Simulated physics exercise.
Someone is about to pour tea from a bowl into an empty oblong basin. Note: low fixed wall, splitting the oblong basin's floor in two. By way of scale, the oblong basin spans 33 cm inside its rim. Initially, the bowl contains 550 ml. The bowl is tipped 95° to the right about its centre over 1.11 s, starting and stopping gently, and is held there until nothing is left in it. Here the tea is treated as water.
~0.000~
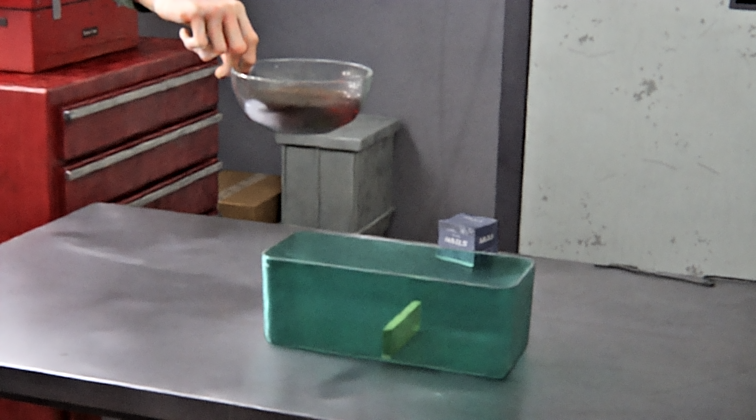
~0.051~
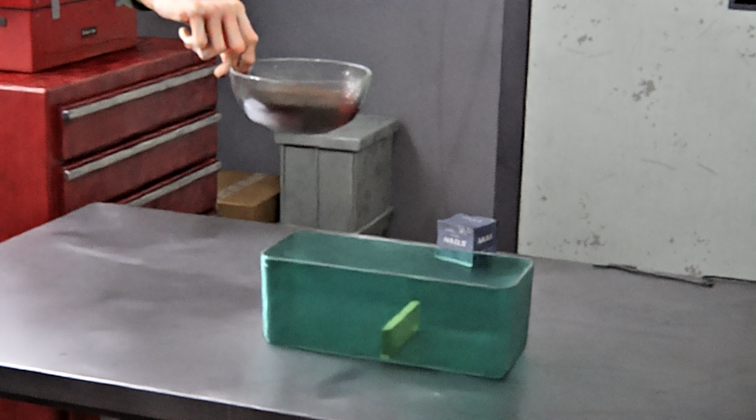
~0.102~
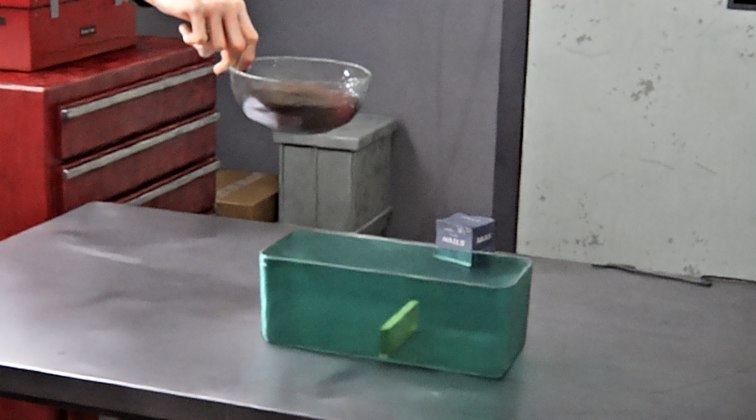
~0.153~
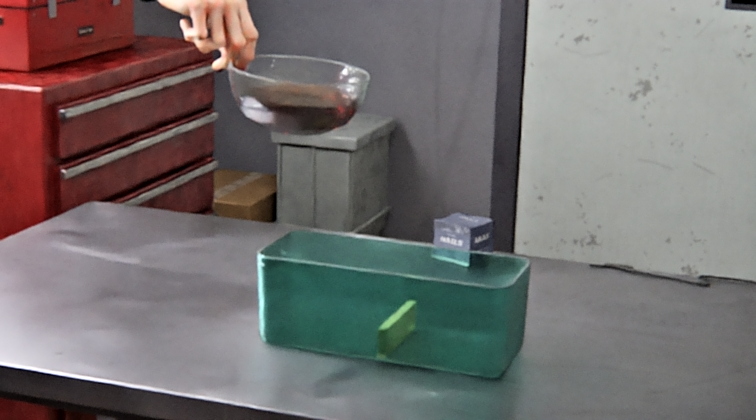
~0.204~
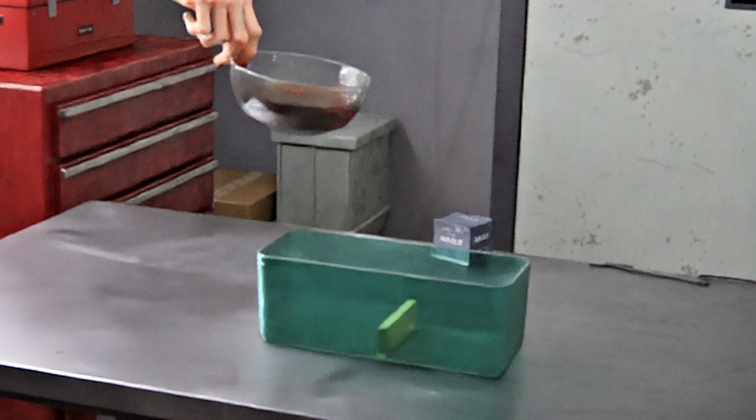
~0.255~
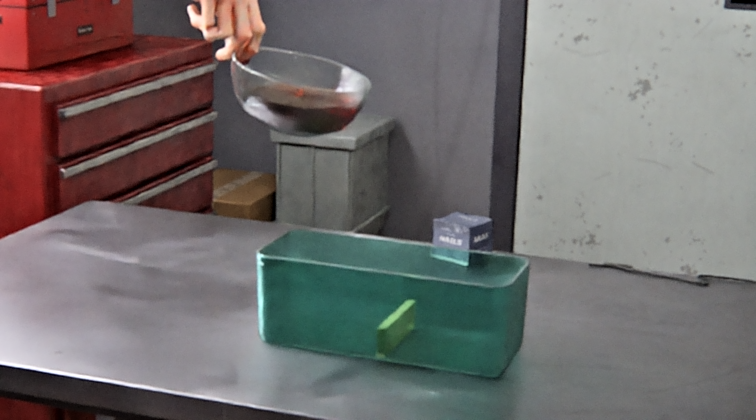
Workshop table, a hand holding a clear bowl of dark liquid above a greenish oblong basin, slowly tilting it slightly right.
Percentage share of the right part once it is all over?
46 per cent.
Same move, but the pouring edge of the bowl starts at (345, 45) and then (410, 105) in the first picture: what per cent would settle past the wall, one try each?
15 per cent first, 90 per cent second.
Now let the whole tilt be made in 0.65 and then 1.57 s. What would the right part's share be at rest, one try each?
About 40 %, then about 55 %.
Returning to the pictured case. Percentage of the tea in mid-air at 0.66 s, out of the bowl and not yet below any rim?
Around 36 in a hundred.
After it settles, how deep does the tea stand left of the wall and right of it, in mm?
Roughly 14 mm on the left side and 14 mm on the right side.
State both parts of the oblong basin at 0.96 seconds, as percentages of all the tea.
Near 28 on the left, 44 on the right.
After 0.66 s the tilt is 62° and 61 per cent is still to pour, 3 is left of the wall and 1 right of it.
After 0.96 s the tilt is 91° and 8 per cent is still to pour, 29 is left of the wall and 44 right of it.
After 1.27 s the tilt is 95° and 0 per cent is still to pour, 52 is left of the wall and 46 right of it.
After 1.61 s the tilt is 95° and 0 per cent is still to pour, 53 is left of the wall and 46 right of it.
In the end 53 per cent lies left of the wall, 46 right of it and 1 outside.
